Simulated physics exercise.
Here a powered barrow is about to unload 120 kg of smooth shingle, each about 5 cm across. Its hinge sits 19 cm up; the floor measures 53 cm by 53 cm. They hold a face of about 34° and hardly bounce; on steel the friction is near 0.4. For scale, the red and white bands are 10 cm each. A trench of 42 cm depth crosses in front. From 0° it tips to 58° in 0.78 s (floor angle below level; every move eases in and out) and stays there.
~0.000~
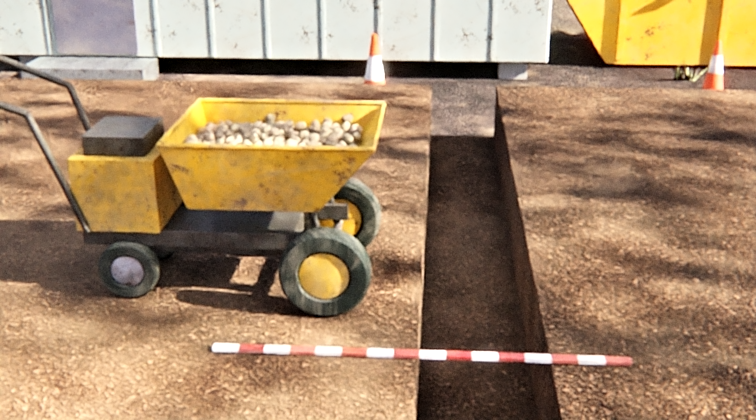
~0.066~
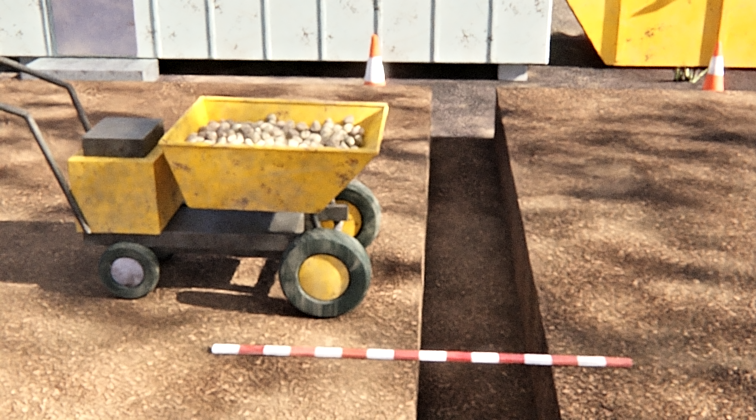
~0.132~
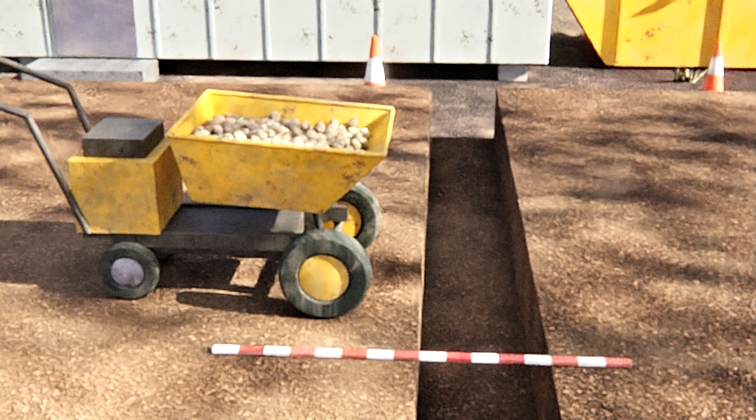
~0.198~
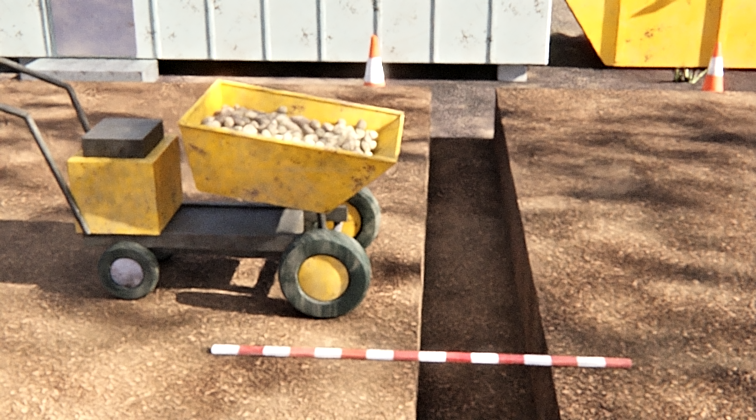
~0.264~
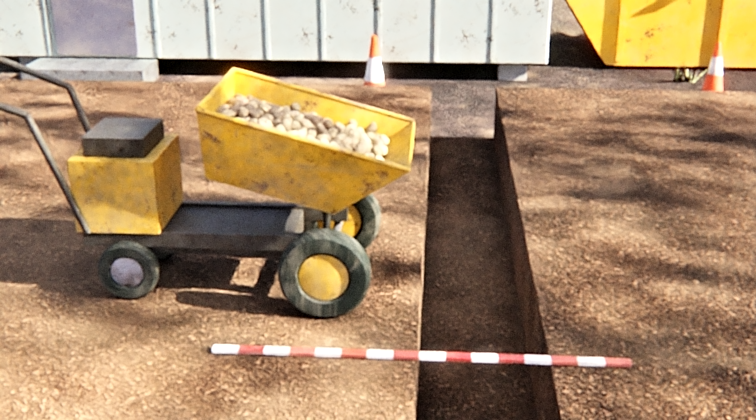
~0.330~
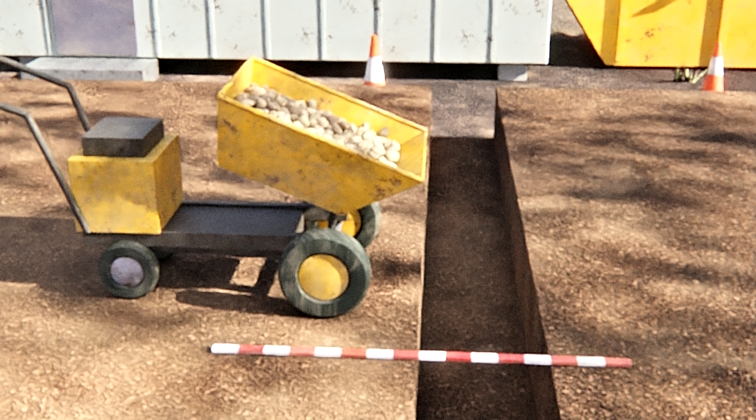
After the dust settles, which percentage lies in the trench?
About 65 per cent.
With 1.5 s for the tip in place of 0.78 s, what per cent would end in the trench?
Then about 80 per cent.
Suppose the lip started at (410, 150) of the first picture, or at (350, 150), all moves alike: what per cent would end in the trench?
First some 45, then 80 per cent.
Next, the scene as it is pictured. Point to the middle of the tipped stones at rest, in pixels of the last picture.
Their middle is at about (505, 358).
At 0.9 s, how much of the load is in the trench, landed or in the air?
Some 15 per cent.
After 0.6 s the floor is at 49°; 100 % in the tray; the foremost stones are at (439, 204).
After 0.9 s the floor is at 58°; 83 % in the tray, 16 % in the trench; the foremost stones are at (535, 292).
After 1.2 s the floor is at 58°; 40 % in the tray, 36 % in the trench, 24 % past the trench; the foremost stones are at (655, 293).
After 3.2 s the floor is at 58°; 10 % in the tray, 65 % in the trench, 25 % past the trench; the foremost stones are past the picture's edge.
